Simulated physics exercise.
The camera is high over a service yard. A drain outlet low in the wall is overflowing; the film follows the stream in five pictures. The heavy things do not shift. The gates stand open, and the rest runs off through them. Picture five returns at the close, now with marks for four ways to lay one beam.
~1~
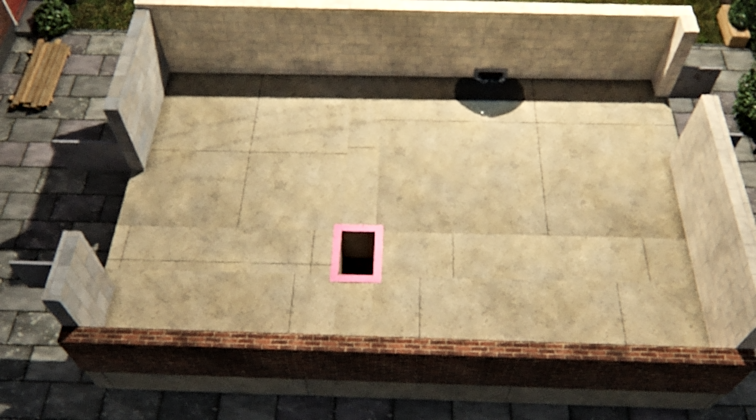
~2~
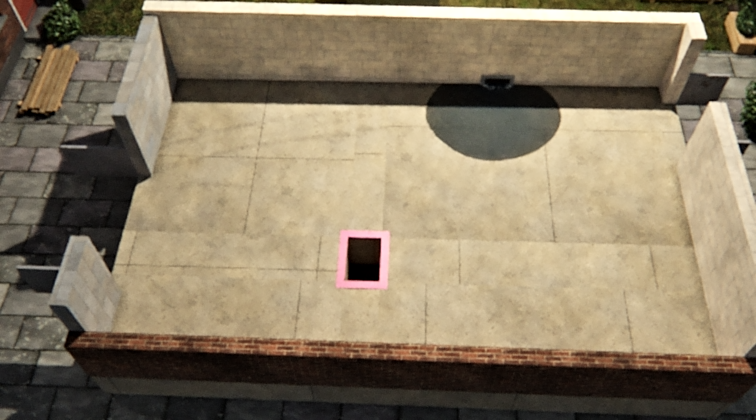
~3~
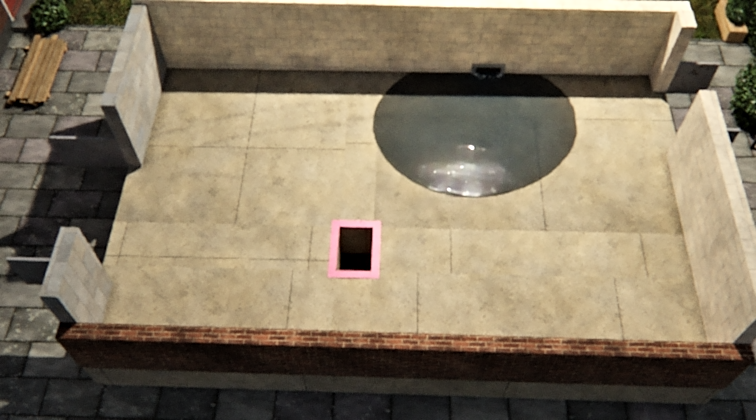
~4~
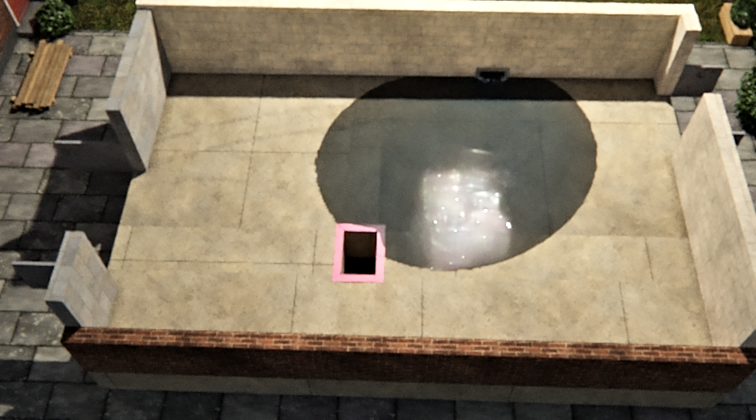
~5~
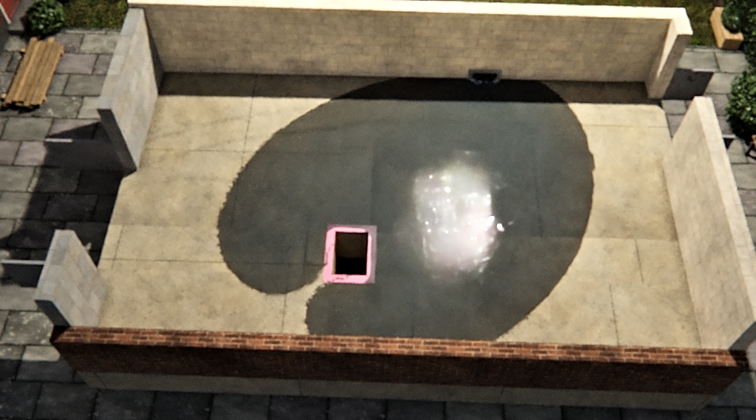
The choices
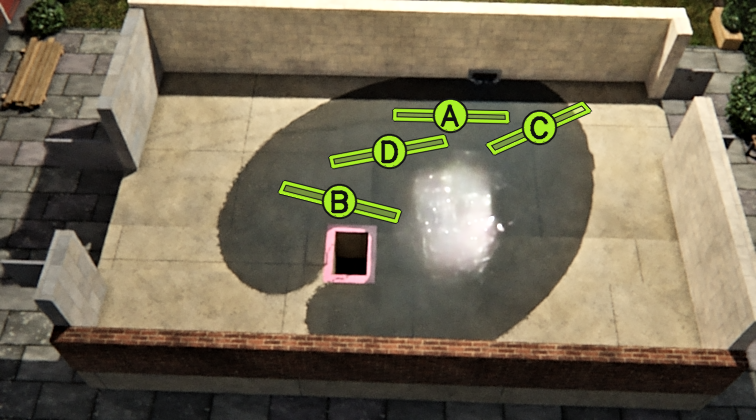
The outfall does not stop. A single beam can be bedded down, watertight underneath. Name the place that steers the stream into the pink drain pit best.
Choose C.
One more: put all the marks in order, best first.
The order is C, D, B, A.
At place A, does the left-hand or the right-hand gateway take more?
The left one.
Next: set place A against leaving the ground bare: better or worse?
Worse.
On the marked copy, A from (394, 114) to (507, 117); B from (282, 187) to (397, 216); C from (491, 148) to (585, 107); D from (332, 162) to (444, 140).
With A, about 7 % of the stream runs into the pink drain pit, about 88 % out by the gates.
With B, about 12 % of the stream runs into the pink drain pit, about 84 % out by the gates.
With C, about 30 % of the stream runs into the pink drain pit, about 67 % out by the gates.
With D, about 19 % of the stream runs into the pink drain pit, about 79 % out by the gates.
